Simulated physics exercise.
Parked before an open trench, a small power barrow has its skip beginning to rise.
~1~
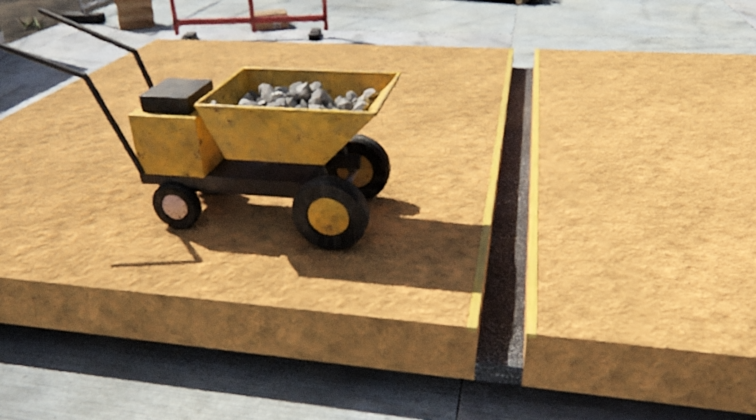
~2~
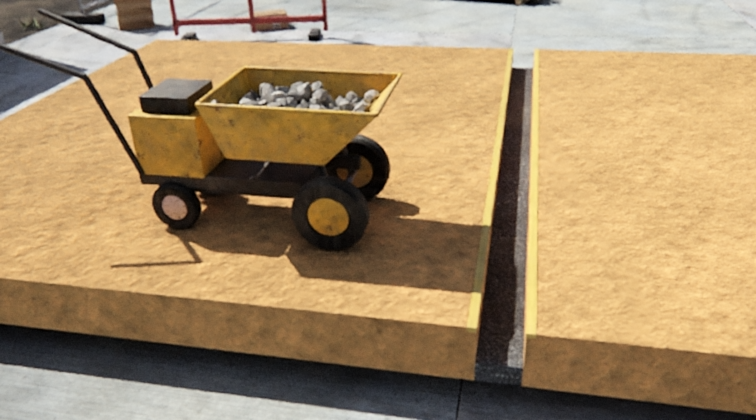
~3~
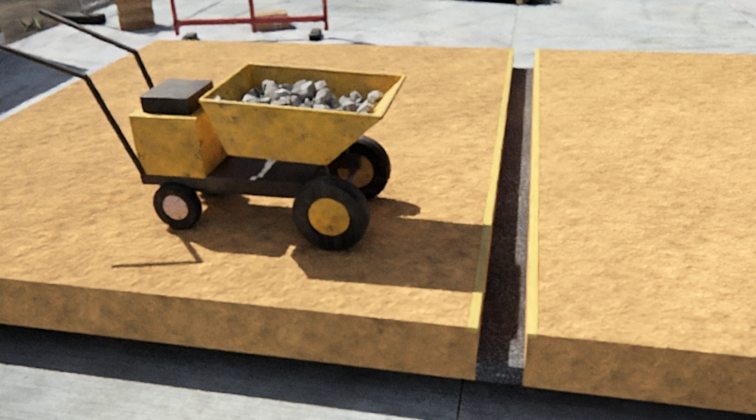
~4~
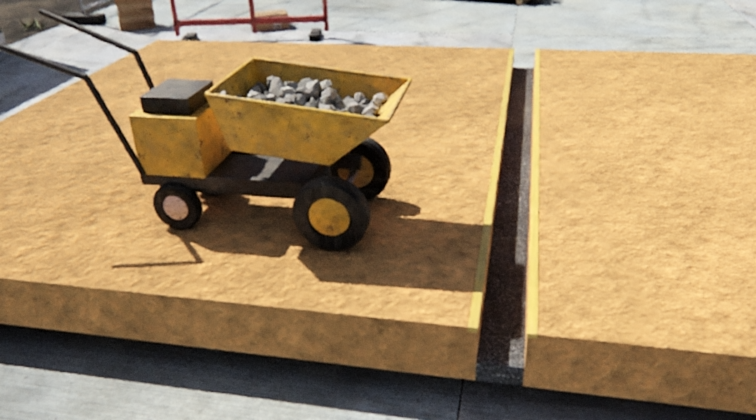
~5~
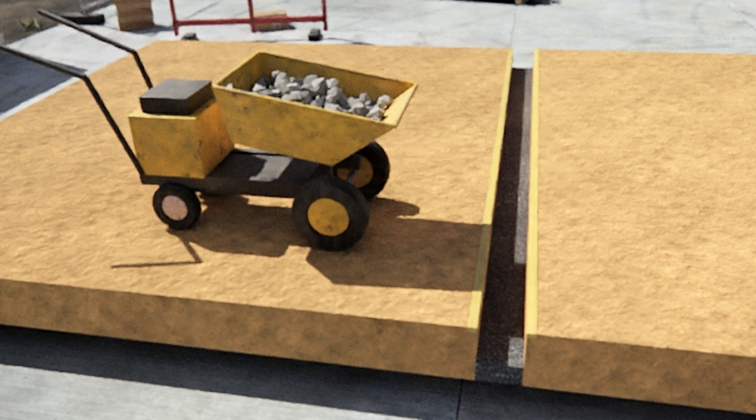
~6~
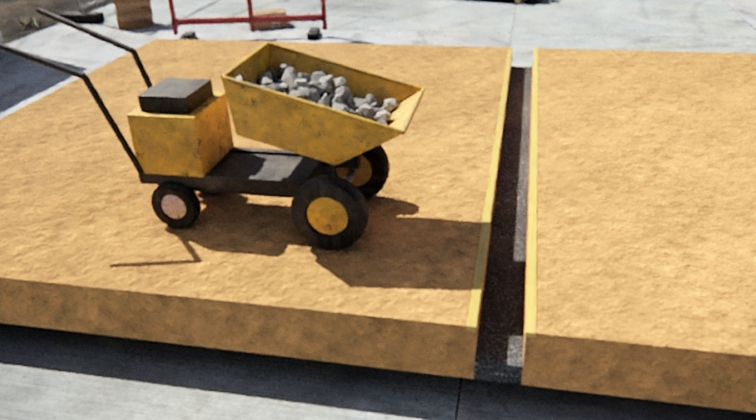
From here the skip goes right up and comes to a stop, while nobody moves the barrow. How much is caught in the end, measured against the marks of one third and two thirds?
Caught: One to two thirds.
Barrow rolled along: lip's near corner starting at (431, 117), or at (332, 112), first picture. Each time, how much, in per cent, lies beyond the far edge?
You'd see close to 50 per cent the first time and close to 0 per cent the next.
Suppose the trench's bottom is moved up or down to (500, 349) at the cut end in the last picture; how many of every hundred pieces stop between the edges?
Something close to 40 per cent.
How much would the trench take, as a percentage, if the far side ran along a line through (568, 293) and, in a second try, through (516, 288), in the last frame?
Roughly 70 % first, 40 % second.
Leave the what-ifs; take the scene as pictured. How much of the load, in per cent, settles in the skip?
Estimate: 15 %, roughly.
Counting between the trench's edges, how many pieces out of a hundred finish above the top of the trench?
Roughly 20 percent.
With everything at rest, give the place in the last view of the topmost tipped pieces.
Estimated top, final frame: Near (477, 220).
Soon after the last picture, skip tipped steeply; all in the skip.
A little later, skip tipped steeply; most in the skip; a small part short of the trench; a stray few in or heaped over the trench; a stray few falling.
Later still, skip tipped right over; about a quarter in the skip; about a quarter short of the trench; about half in or heaped over the trench; a small part beyond it.
At rest, skip tipped right over; a small part in the skip; about a quarter short of the trench; about half in or heaped over the trench; a small part beyond it.
